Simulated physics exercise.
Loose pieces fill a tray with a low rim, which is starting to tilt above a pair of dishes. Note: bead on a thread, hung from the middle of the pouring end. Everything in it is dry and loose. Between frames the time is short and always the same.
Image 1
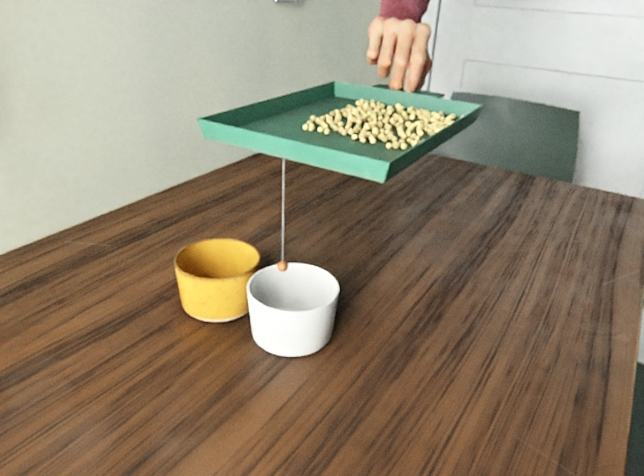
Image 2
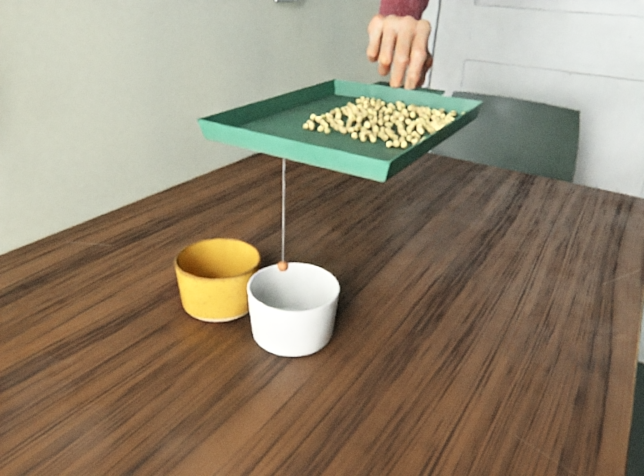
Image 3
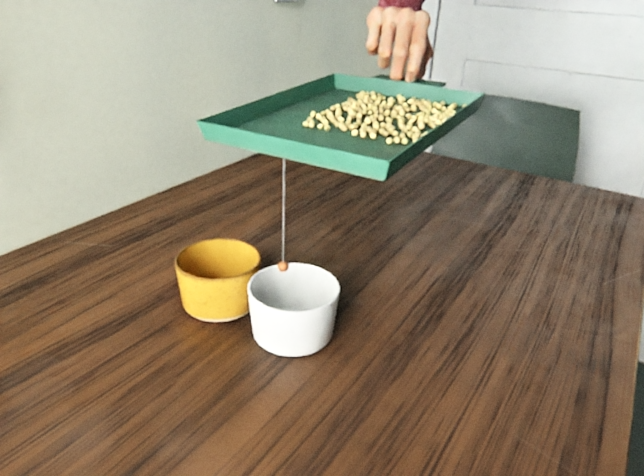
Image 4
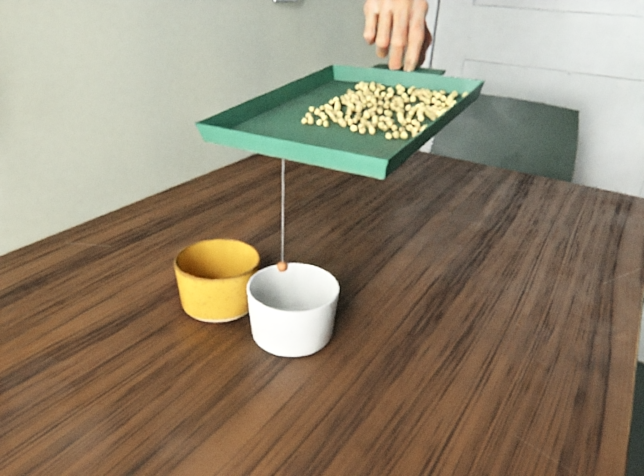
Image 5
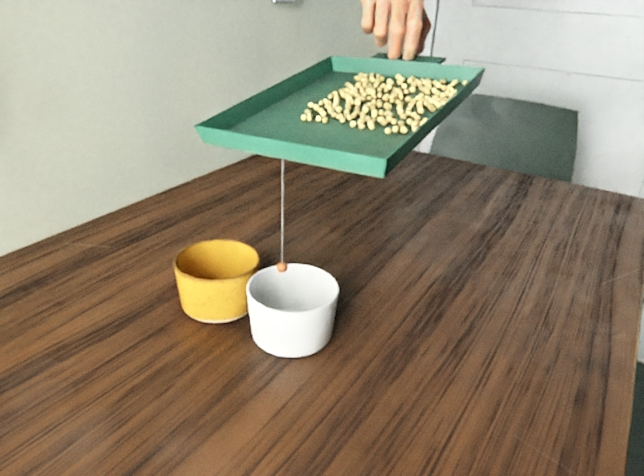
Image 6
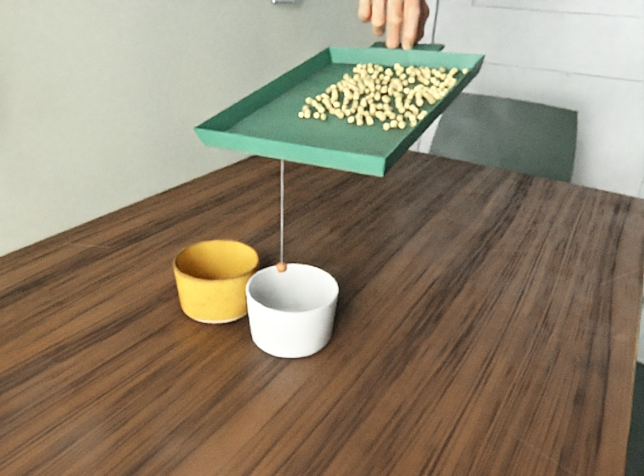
Above two dishes on a wooden table, a hand slowly tilts a green tray of beans.
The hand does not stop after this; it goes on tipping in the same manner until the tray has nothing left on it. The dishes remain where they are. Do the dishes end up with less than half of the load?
Most of what falls will go into the dishes.
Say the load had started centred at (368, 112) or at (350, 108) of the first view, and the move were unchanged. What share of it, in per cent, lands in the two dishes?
Around 80 then around 80 per cent.
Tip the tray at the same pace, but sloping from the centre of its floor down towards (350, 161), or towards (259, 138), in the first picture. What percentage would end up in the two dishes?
Near 0 % and, after that, 100 %.
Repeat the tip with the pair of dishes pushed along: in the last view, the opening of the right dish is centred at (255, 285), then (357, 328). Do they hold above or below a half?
Well, a majority share the first time and a minority share the next.
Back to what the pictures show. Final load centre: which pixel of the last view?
Close to (213, 303), more or less.
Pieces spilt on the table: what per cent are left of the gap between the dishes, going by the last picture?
90 %, near enough.
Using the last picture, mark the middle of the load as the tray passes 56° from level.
Near the pixel (249, 145).
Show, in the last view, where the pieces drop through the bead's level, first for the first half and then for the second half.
About (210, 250), and after that about (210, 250).
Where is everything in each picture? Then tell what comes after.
In the first picture, corners of the pouring end (204, 119) and (386, 160), level; middle of the load (386, 121), soya beans; left dish (190, 294); right dish (266, 327); bead on its thread (283, 266).
In the second picture, corners of the pouring end (204, 119) and (386, 159), level; middle of the load (386, 119).
In the third picture, corners of the pouring end (204, 120) and (386, 158), tipped barely, lowest at the left corner; middle of the load (387, 114).
In the fourth picture, corners of the pouring end (202, 122) and (384, 157), tipped a little, lowest at the left corner; middle of the load (386, 106).
In the fifth picture, corners of the pouring end (201, 125) and (383, 156), tipped a little, lowest at the left corner; middle of the load (385, 99).
In the sixth picture, corners of the pouring end (200, 127) and (381, 155), tipped a little, lowest at the left corner; middle of the load (384, 91); left dish (189, 295); right dish (266, 328).
Just after the last frame, tray tipped steeply; almost all on the tray; just a few in the left dish; about a tenth outside both; just a few in the air.
A moment on, tray tipped right over; roughly two thirds on the tray; just a few in the right dish; about a tenth in the left dish; about a tenth outside both; roughly a quarter in the air.
Further on, tray tipped past a quarter turn; just a few in the right dish; roughly two thirds in the left dish; roughly a third outside both.
When it is over, tray tipped past a quarter turn; just a few in the right dish; roughly two thirds in the left dish; roughly a third outside both.
